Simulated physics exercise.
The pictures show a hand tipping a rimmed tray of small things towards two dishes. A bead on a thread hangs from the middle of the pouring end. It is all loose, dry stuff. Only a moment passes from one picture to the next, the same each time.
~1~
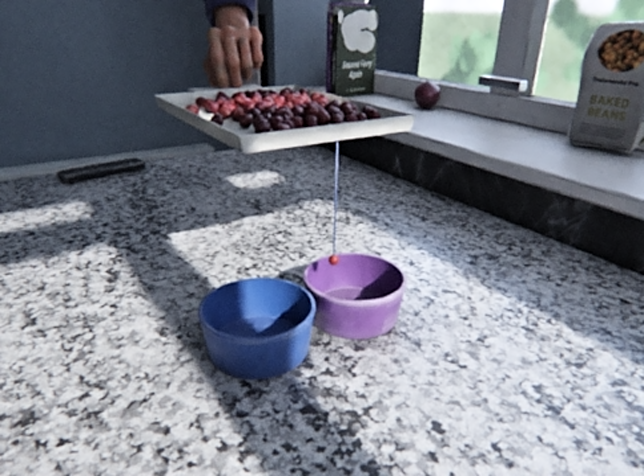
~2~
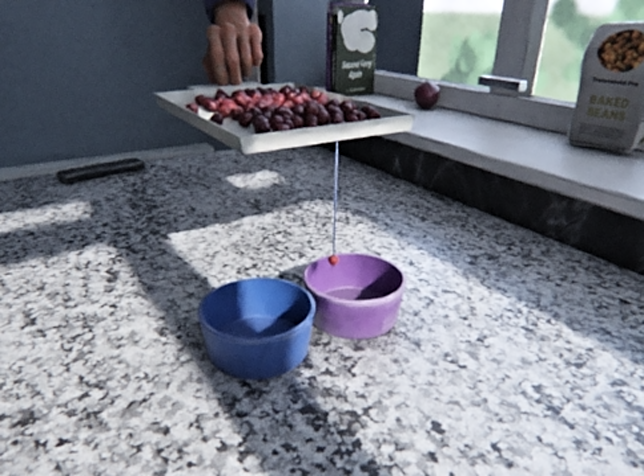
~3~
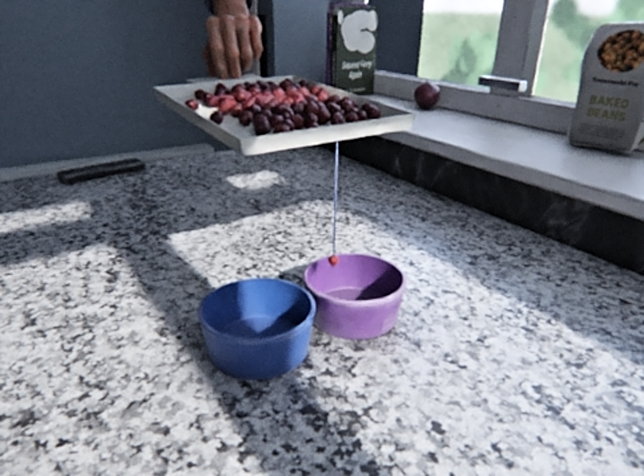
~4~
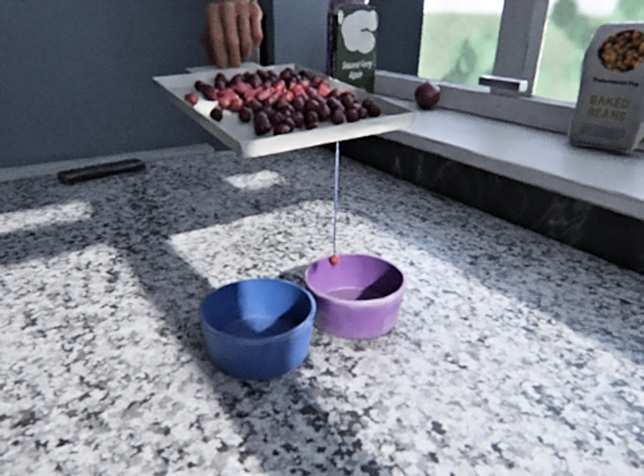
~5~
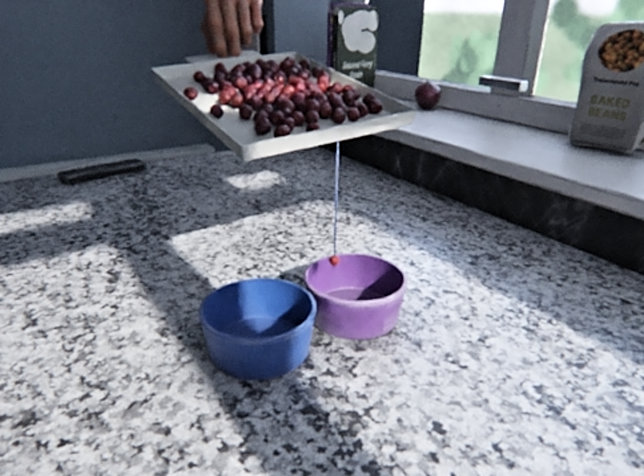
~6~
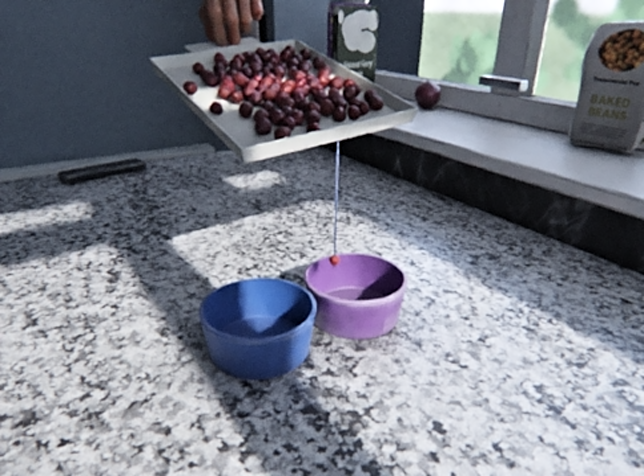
A hand tilted a white tray of dark red cherries slightly above a blue bowl and a purple bowl, its near left corner dipping a little as the cherries shifted and spread across the tray.
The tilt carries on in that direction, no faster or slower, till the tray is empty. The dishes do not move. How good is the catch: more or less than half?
In the dishes lies more than half of it.
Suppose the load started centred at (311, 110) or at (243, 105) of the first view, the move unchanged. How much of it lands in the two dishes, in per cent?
The first gives 60 %, the second 70 %.
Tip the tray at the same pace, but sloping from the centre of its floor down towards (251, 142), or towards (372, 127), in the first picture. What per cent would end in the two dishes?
In turn 80 and 20 in a hundred.
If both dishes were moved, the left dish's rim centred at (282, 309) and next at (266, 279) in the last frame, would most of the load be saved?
First over half, then below a half.
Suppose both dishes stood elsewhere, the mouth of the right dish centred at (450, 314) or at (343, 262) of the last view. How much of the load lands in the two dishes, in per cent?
Near 10 % and 30 %.
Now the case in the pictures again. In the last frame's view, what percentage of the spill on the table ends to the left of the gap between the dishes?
Close to 30 per cent.
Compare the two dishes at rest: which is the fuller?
That is the left one.
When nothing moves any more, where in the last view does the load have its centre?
At about (267, 340).
Soon, tray tipped steeply; nearly all on the tray; a stray few in the left dish.
A while on, tray tipped past a quarter turn; about a third on the tray; about a quarter in the left dish; a stray few in the right dish; a stray few outside both; about a third in the air.
Towards the end, tray tipped past a quarter turn; about two thirds in the left dish; a small part in the right dish; about a third outside both.
Finally, tray tipped past a quarter turn; about two thirds in the left dish; a small part in the right dish; about a third outside both.
